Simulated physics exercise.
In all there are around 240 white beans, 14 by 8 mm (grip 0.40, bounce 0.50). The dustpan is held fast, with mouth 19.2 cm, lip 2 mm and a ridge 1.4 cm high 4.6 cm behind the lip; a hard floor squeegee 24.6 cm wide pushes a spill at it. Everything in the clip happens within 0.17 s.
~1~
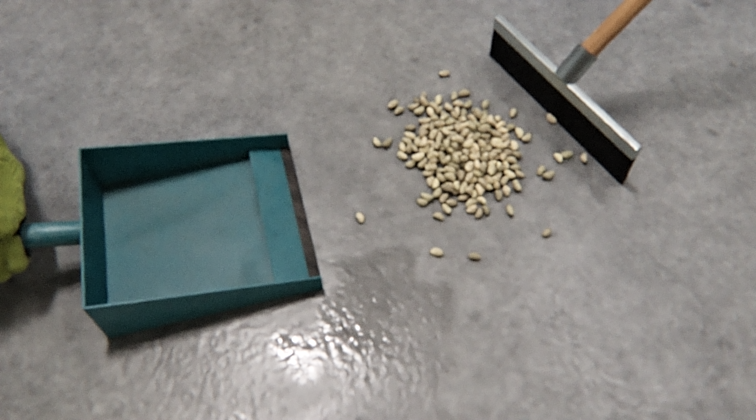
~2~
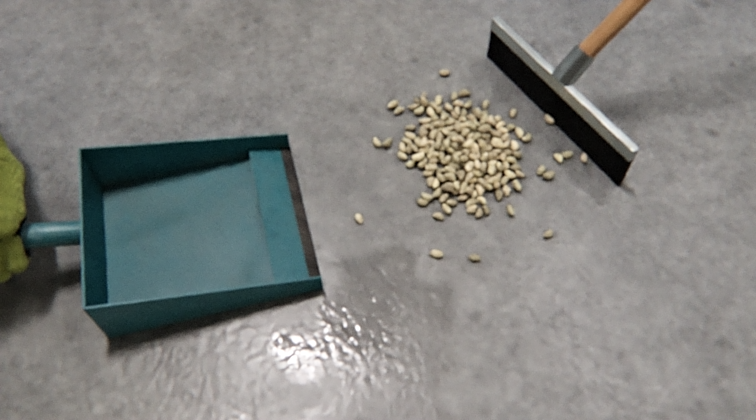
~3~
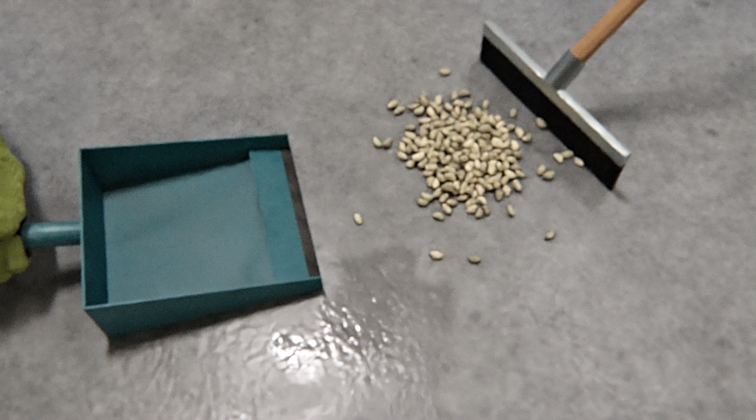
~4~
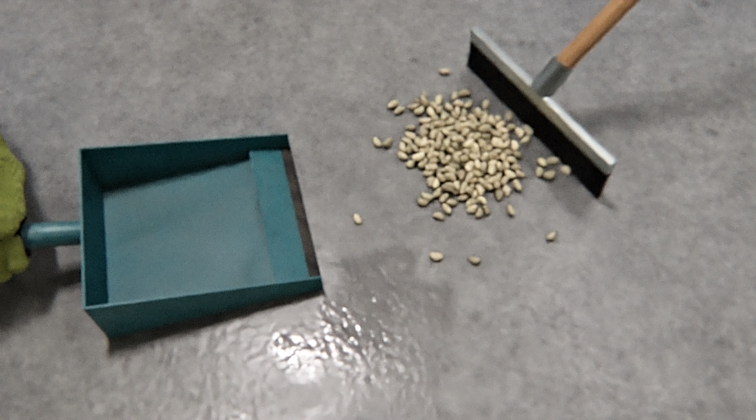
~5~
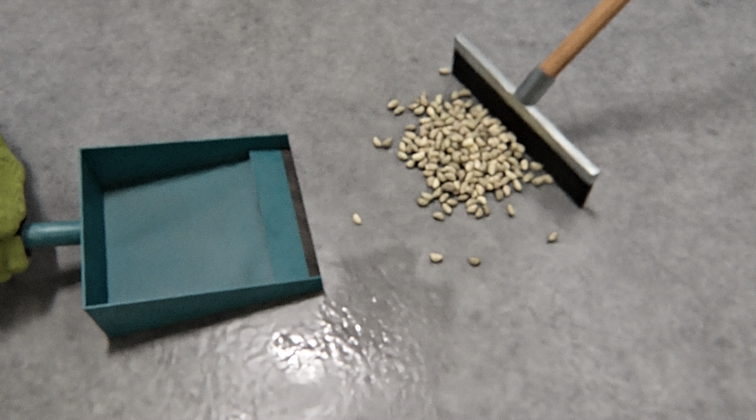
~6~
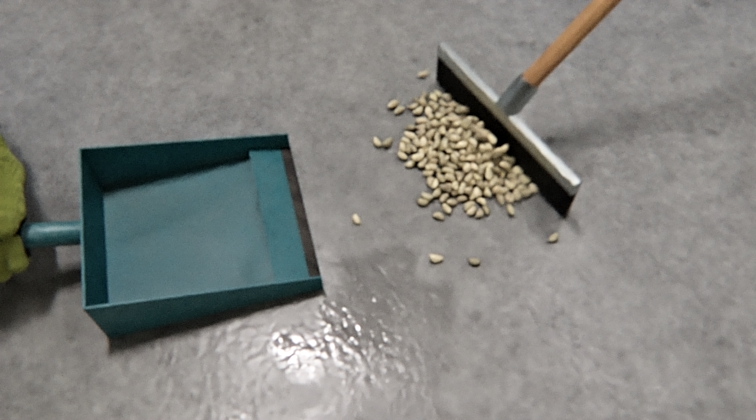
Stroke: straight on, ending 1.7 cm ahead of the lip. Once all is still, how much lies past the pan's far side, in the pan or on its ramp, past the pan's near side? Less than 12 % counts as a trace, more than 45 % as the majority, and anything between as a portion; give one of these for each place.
Far side - a trace, pan - a portion, near side - a portion.
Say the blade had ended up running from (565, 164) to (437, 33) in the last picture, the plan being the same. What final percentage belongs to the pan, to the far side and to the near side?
That ends as pan 10, far 15, and near 5.
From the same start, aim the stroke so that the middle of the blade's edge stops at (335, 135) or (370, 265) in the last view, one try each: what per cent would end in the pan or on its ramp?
Roughly 10 per cent for the first try and 20 per cent for the second.
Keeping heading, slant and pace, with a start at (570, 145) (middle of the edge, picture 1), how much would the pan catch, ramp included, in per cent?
I'd estimate about 25 per cent.
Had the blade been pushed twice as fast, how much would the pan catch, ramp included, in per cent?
Then some 55 in a hundred.
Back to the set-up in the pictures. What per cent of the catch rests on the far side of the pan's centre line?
About 50 percent of it.
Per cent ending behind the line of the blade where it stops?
Estimate: About 5 %.
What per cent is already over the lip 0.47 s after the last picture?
25 % so far.
Then, 0.14 s after the last picture, middle of the blade 14 cm from the lip; 0 % over the lip, far side 5 %, near side 5 %.
Then, 0.24 s after the last picture, middle of the blade 8 cm from the lip; 0 % over the lip, far side 5 %, near side 10 %.
Then, 0.47 s after the last picture, middle of the blade 6 cm from the lip; 25 % over the lip, far side 5 %, near side 20 %.
In the end, far side 5 %, pan 25 %, near side 20 %, in front of the lip or behind the blade 55 %.
